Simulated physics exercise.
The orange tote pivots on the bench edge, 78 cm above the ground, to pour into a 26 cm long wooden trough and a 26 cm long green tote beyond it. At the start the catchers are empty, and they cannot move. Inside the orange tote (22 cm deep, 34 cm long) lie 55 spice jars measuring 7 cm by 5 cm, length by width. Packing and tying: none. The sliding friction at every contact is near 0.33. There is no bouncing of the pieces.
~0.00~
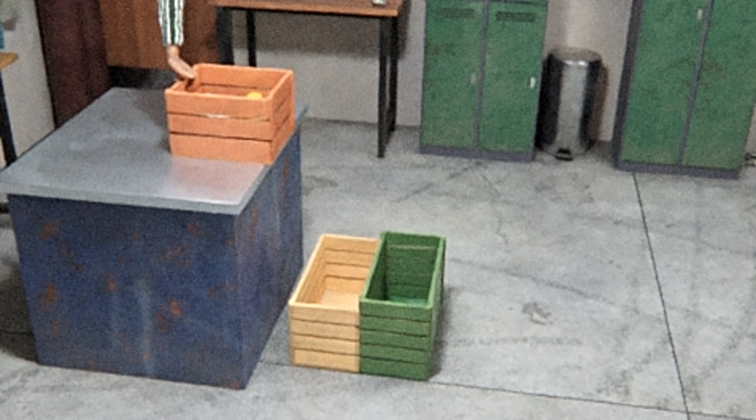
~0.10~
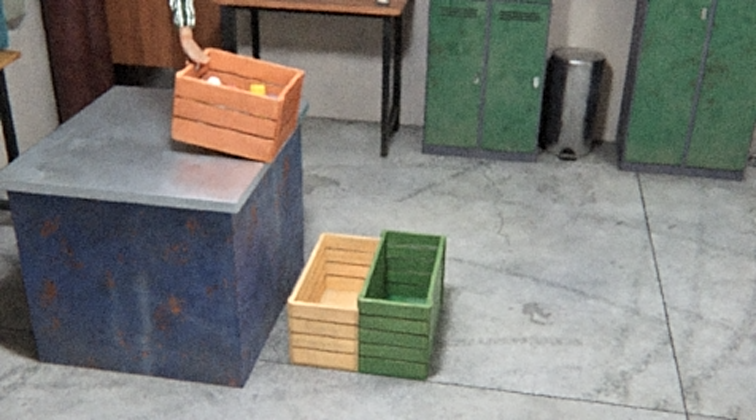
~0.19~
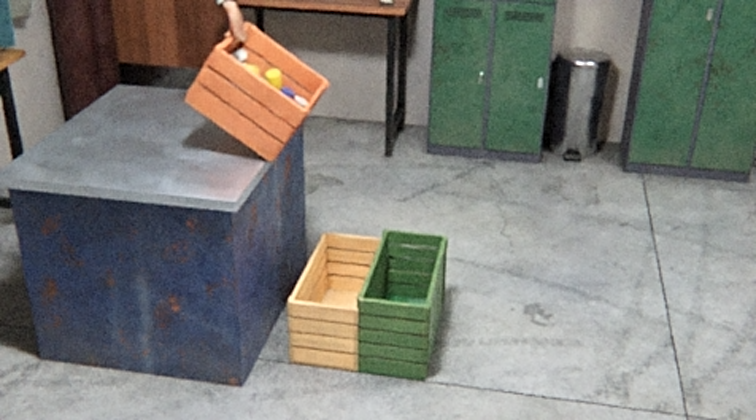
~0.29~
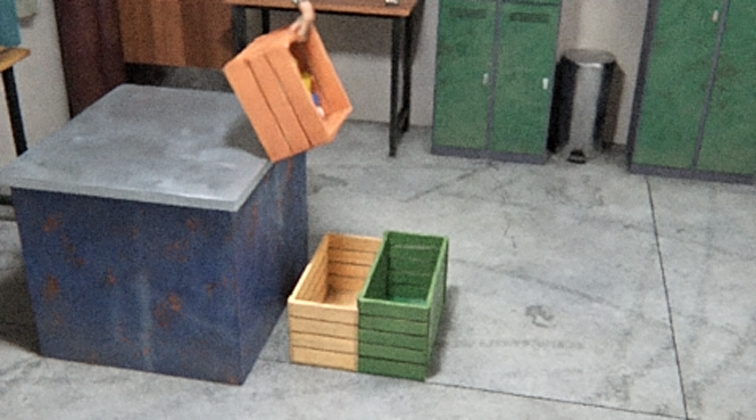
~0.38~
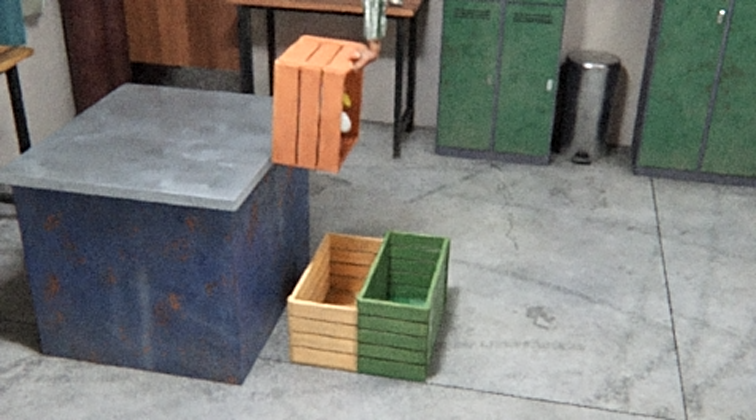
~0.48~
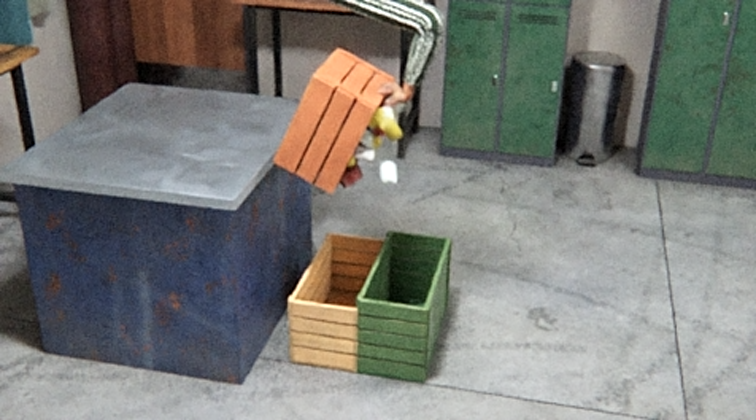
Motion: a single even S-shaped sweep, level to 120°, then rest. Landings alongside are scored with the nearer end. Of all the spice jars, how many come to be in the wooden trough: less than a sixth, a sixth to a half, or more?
The share in the wooden trough is less than a sixth.
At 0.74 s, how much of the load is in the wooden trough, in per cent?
Roughly 0 percent.
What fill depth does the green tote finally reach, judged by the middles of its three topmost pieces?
9 cm or so.
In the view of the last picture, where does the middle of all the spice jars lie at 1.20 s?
I'd place it about (428, 326) in the last view.
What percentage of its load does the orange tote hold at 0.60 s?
Roughly 20 percent.
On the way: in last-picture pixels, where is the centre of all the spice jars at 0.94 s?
At about (428, 323).
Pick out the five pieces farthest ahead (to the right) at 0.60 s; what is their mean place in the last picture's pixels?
Around (452, 215) in pixels.
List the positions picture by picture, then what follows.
In the first picture (we follow the rim corner now nearest the camera), orange tote at (265, 99); wooden trough at (356, 310); tilt 0°; nothing out yet.
Orange tote at (276, 99); tilt 10°, in the second picture.
Orange tote at (303, 109); tilt 34°, in the third picture.
Orange tote at (329, 136); tilt 64°, in the fourth picture.
Orange tote at (338, 169); tilt 94°, in the fifth picture.
Orange tote at (334, 190); wooden trough at (354, 309); tilt 115°; 12 out, the lowest jar at (354, 171), in the sixth picture.
After 0.60 s, tilt 120°; 11 still in the orange tote and 44 in the air.
After 0.74 s, tilt 120°; 4 still in the orange tote, 14 in the green tote, 4 on the ground beyond the green tote and 33 in the air.
After 0.94 s, tilt 120°; 26 in the green tote, 23 on the ground beyond the green tote and 6 in the air.
When it is over (at 1.20 s), 30 in the green tote and 25 on the ground beyond the green tote. Asked share, 0 of 55, 0 per cent.
